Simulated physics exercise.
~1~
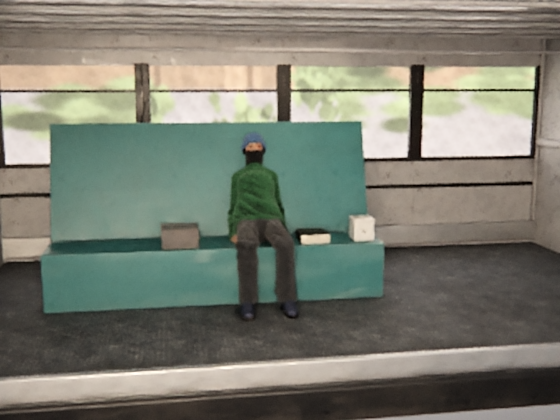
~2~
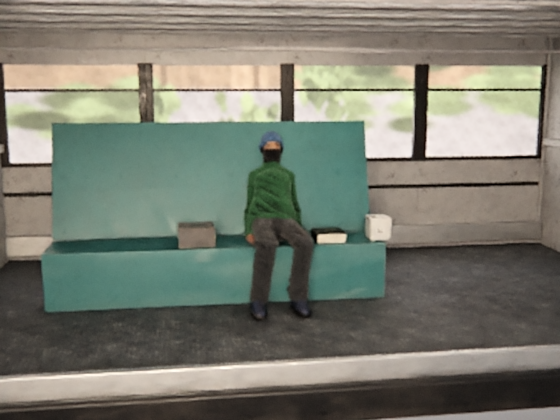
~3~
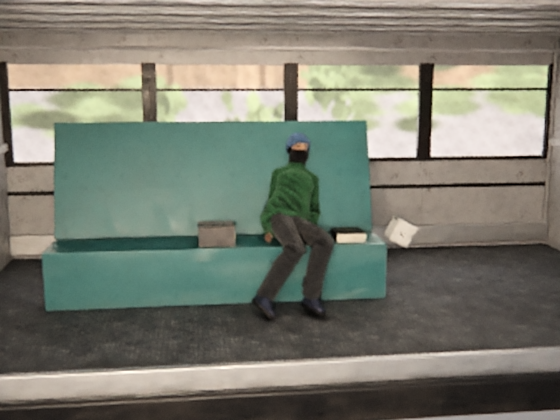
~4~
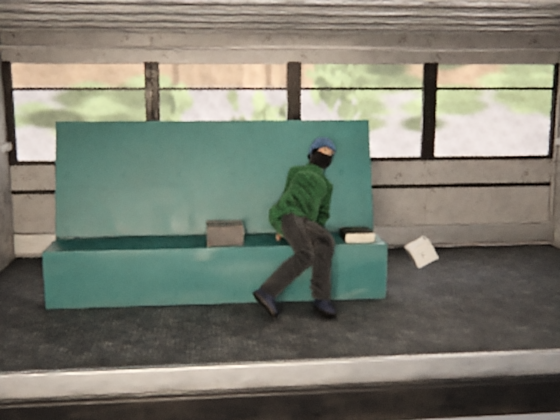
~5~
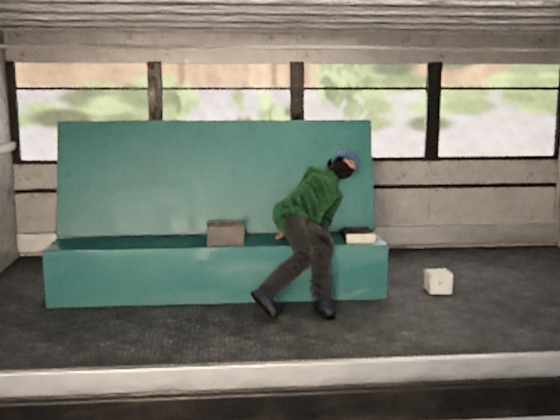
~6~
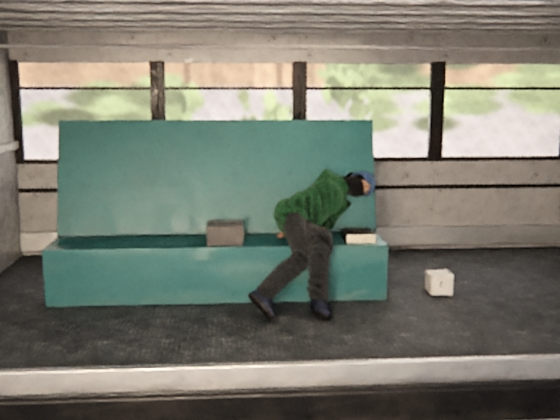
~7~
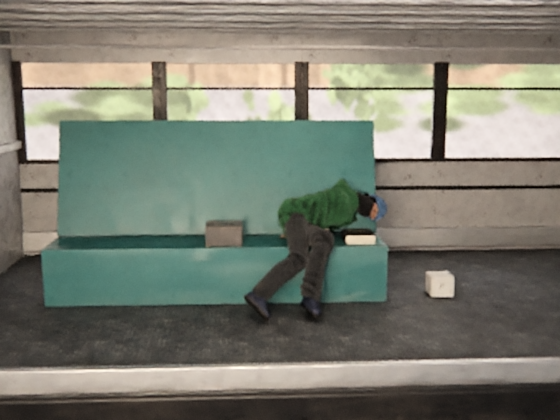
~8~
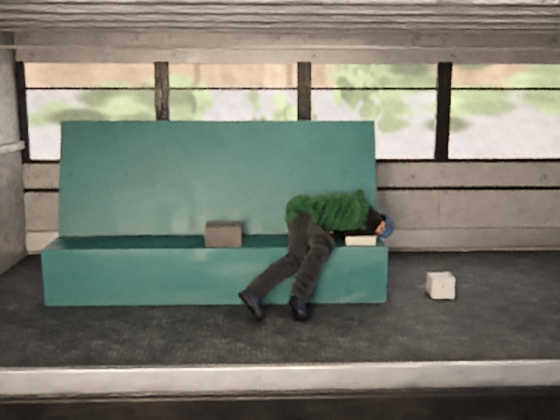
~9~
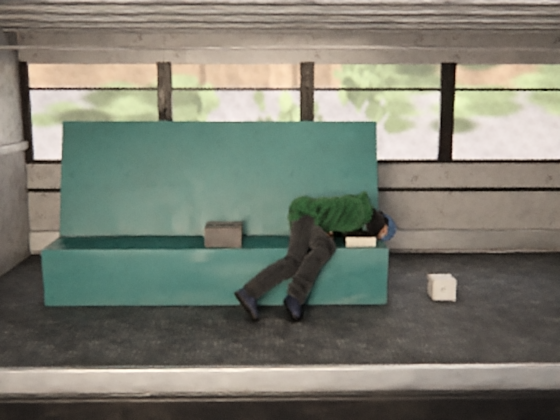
On a train seat, a passenger slumps right as a white tub tumbles off.
